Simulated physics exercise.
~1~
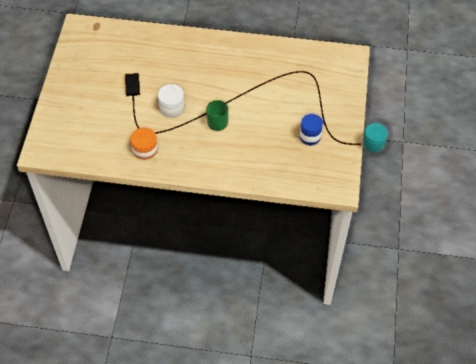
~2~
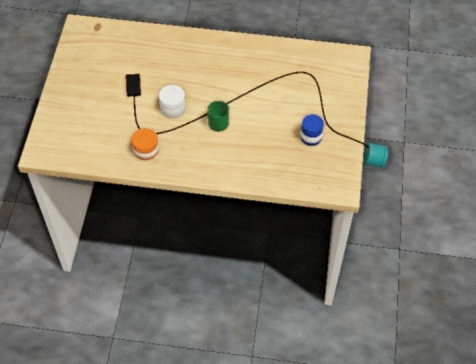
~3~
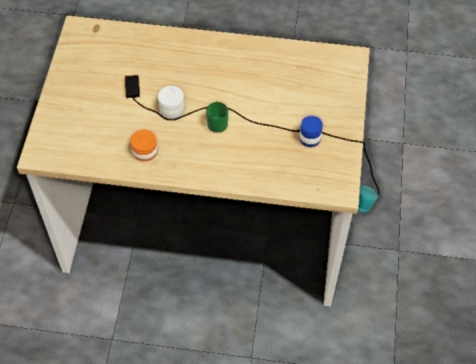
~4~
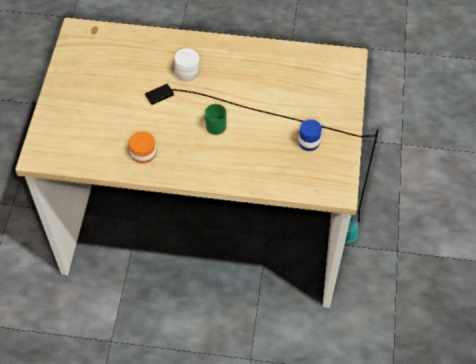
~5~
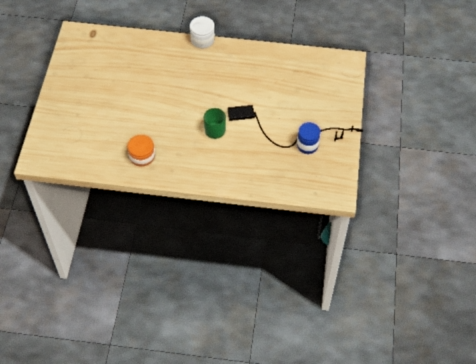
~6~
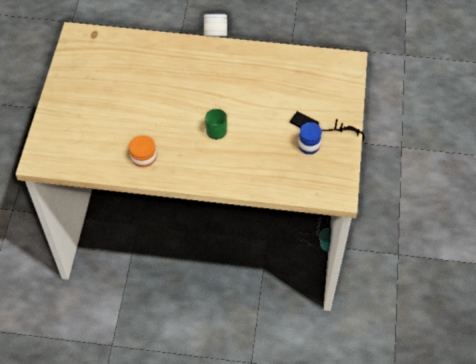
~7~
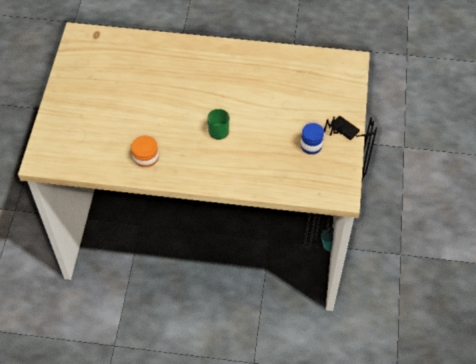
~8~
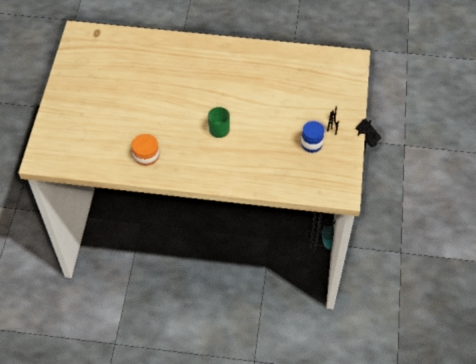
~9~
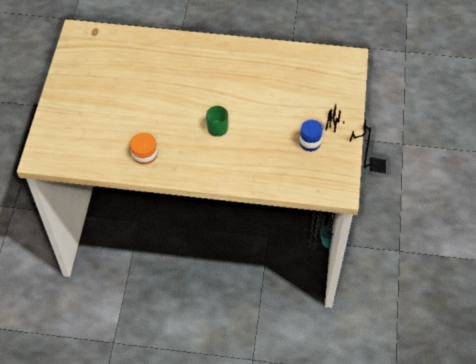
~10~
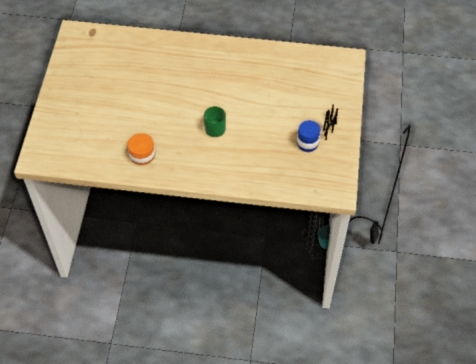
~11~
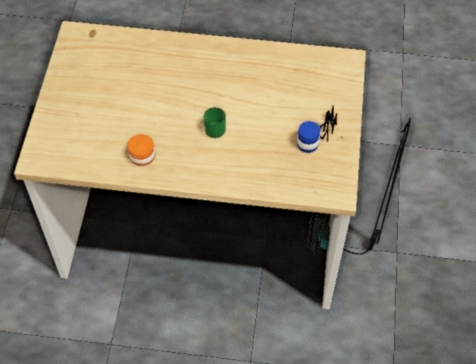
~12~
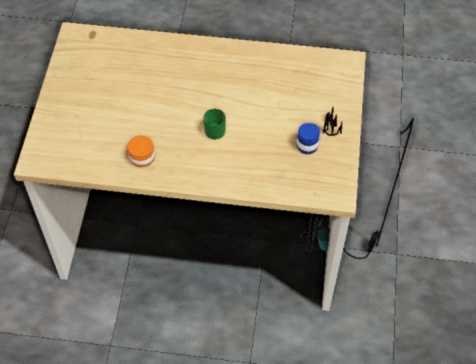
On a wooden table, a teal cylinder falling off the right edge, its cord dragging a black phone over, white tin knocked off the back.
